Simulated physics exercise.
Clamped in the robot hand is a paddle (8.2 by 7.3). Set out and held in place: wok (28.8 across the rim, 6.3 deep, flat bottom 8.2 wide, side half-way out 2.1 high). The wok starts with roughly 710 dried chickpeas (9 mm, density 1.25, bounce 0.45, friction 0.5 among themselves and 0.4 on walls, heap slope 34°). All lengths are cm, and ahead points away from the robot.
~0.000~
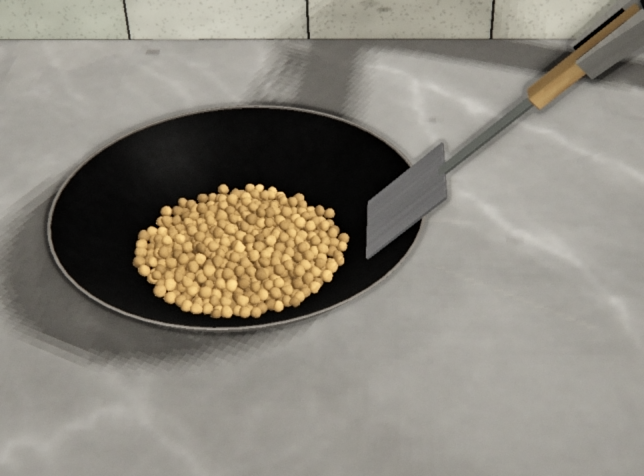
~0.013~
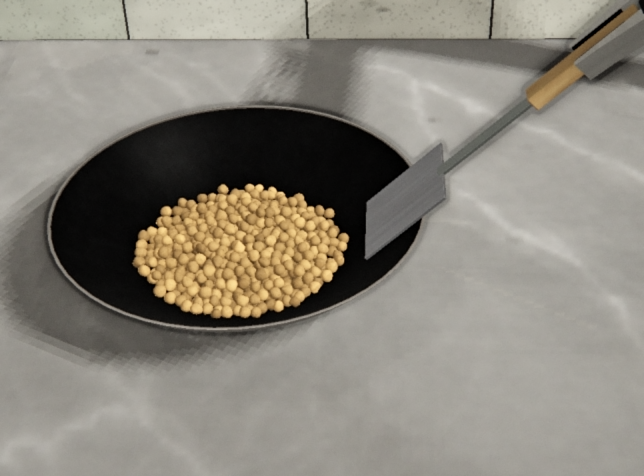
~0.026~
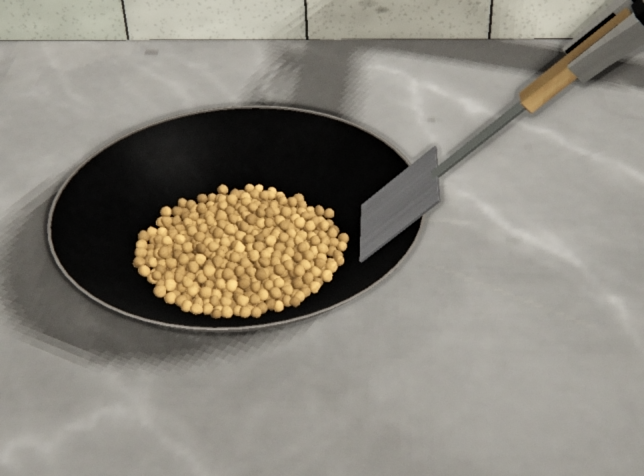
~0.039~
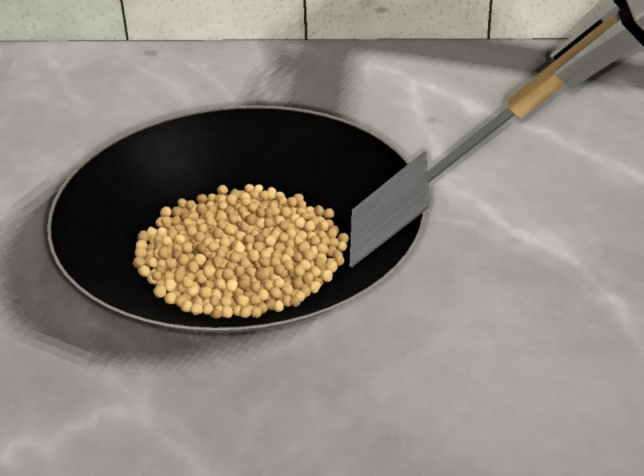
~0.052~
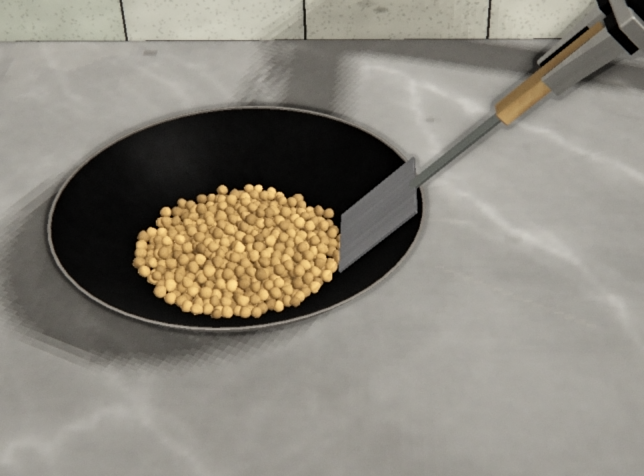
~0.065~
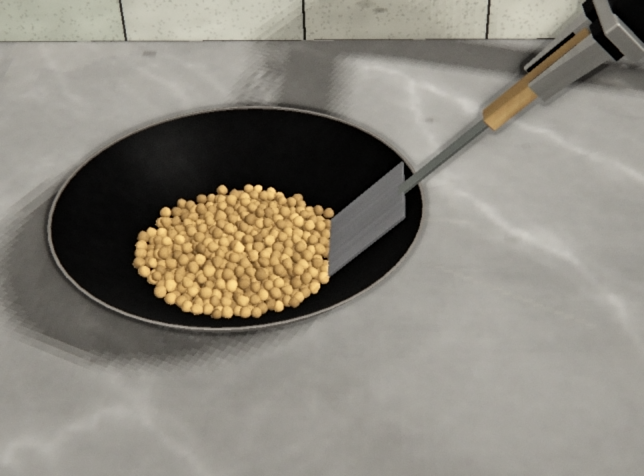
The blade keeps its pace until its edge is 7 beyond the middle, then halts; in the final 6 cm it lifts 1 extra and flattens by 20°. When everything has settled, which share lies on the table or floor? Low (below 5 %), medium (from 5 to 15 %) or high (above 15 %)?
Answer: Low; below 5 % of the dried chickpeas finish on the table or floor.
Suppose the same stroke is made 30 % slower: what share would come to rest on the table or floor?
In that case some 0 per cent.
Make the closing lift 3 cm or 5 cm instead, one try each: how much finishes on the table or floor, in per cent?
About 0 and 5 per cent.
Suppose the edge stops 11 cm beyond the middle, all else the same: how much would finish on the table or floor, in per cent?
Then about 25 per cent.
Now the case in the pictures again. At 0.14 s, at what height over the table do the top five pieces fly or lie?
About 4 cm.
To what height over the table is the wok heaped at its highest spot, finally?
About 7.0 cm.
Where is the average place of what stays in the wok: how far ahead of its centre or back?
About 5.0 cm ahead.
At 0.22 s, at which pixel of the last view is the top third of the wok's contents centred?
Near (149, 230).
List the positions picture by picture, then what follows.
Paddle top edge at (445, 169), sloping 45°; upper third of the load around (241, 240), from x 140 to 345, top at y 190; 707 in the wok, in the first picture.
Paddle top edge at (444, 170), sloping 45°; upper third of the load around (240, 240), from x 140 to 345, top at y 190, in the second picture.
Paddle top edge at (438, 173), sloping 45°; upper third of the load around (240, 240), from x 140 to 345, top at y 190, in the third picture.
Paddle top edge at (427, 178), sloping 45°; upper third of the load around (240, 241), from x 140 to 345, top at y 190, in the fourth picture.
Paddle top edge at (415, 184), sloping 45°; upper third of the load around (240, 241), from x 140 to 340, top at y 190, in the fifth picture.
Paddle top edge at (404, 188), sloping 45°; upper third of the load around (242, 240), from x 140 to 340, top at y 190; 707 in the wok, in the sixth picture.
By 0.14 s, sloping 45°, highest piece 5 above the table; 707 in the wok.
By 0.22 s, sloping 38°, highest piece 6 above the table; 707 in the wok.
By 0.46 s, sloping 25°, highest piece 7 above the table; 694 in the wok, 11 on the table or floor, 2 on the blade or in flight.
By 1.51 s, sloping 25°, highest piece 7 above the table; 694 in the wok, 13 on the table or floor.
Final count, 694 in the wok, 13 on the table or floor. That is 2 % on the table or floor.
